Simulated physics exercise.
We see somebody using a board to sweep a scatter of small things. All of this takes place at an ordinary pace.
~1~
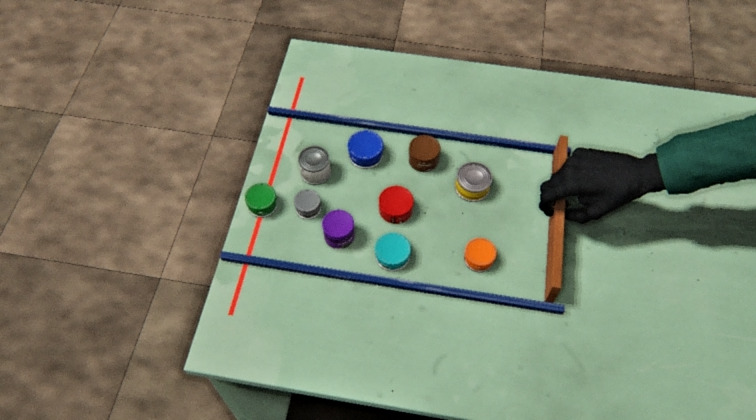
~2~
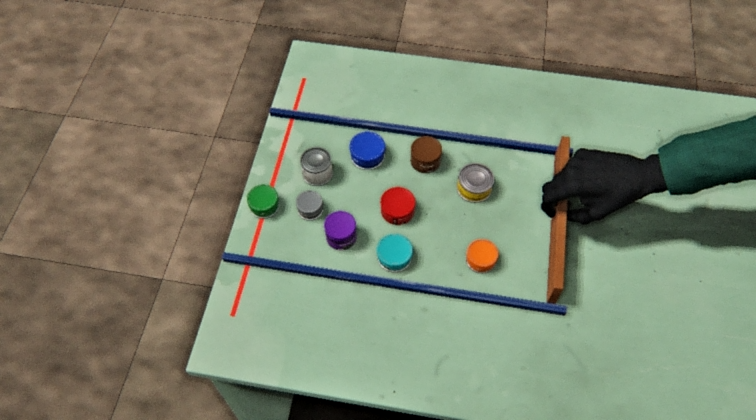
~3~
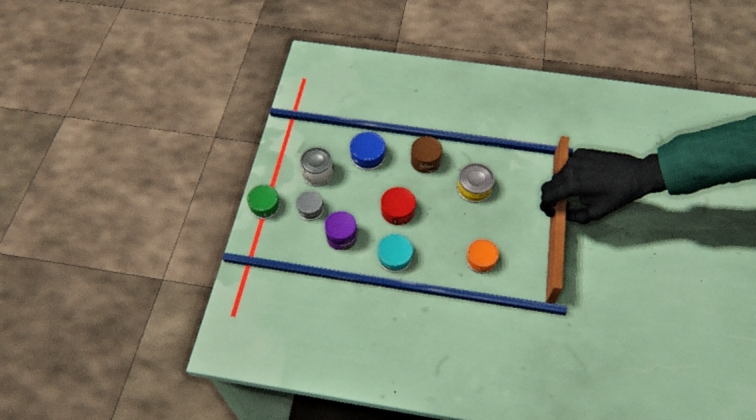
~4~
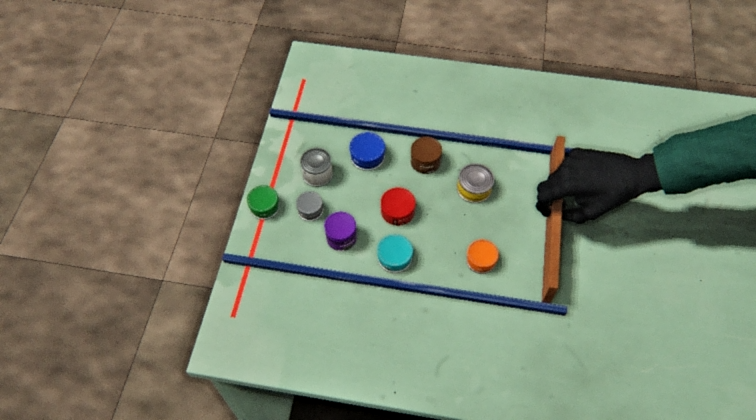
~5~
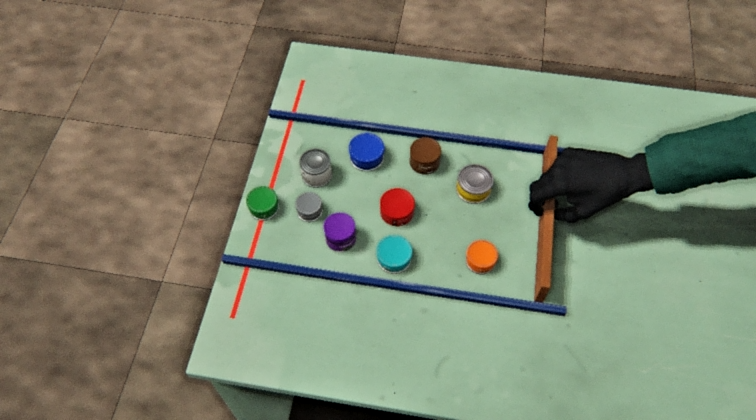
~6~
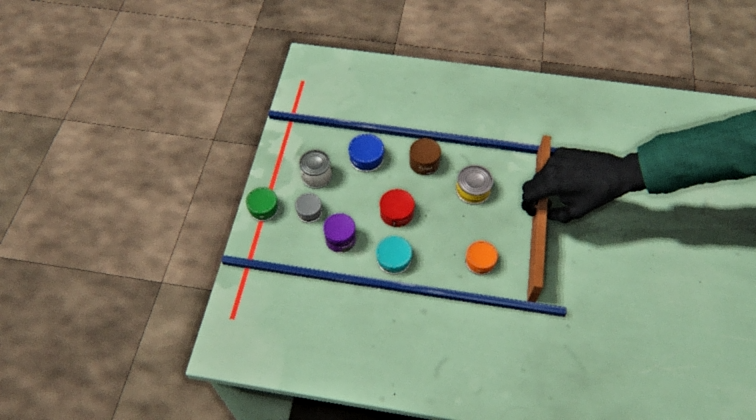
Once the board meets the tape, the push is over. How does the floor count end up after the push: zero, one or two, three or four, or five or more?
Looks like the tally of pieces that topple off is five or more there.
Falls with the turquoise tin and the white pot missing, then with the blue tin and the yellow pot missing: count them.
First 4, second 3.
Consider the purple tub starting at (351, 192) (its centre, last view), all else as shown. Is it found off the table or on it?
In that case the purple tub drops away.
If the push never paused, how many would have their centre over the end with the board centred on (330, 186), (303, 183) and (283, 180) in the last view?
Per position: 0 / 1 / 5.
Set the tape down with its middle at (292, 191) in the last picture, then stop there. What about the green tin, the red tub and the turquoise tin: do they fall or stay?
The green tin? It does not stay. The red tub? It is safe. The turquoise tin? It is safe.
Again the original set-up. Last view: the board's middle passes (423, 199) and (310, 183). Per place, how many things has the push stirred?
Moved so far: 4, later 10.
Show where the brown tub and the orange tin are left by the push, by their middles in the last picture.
The brown tub ends up near (272, 126), and the orange tin near (247, 213).
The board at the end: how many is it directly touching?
My count gives 5.
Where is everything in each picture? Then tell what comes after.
Green tin (261, 200); white pot (315, 165); grey tin (308, 205); board (557, 216); tape (270, 184), in the first picture.
White pot (317, 167); purple tub (341, 231), in the second picture.
Grey tin (310, 206); board (558, 217), in the third picture.
Green tin (264, 203); yellow pot (475, 183), in the fourth picture.
White pot (316, 168); turquoise tin (394, 254), in the fifth picture.
Green tin (263, 205); white pot (316, 169); grey tin (309, 208); board (540, 216); tape (271, 188), in the sixth picture.
Soon after, none off yet; green tin at rest near (263, 205); white pot at rest near (316, 169); grey tin at rest near (309, 208).
Then, none off yet; green tin at rest near (263, 205); white pot at rest near (312, 170); grey tin at rest near (305, 202).
By the end, the number that fall off is five or more; fallen, blue tin, purple tub, grey tin, white pot and green tin.
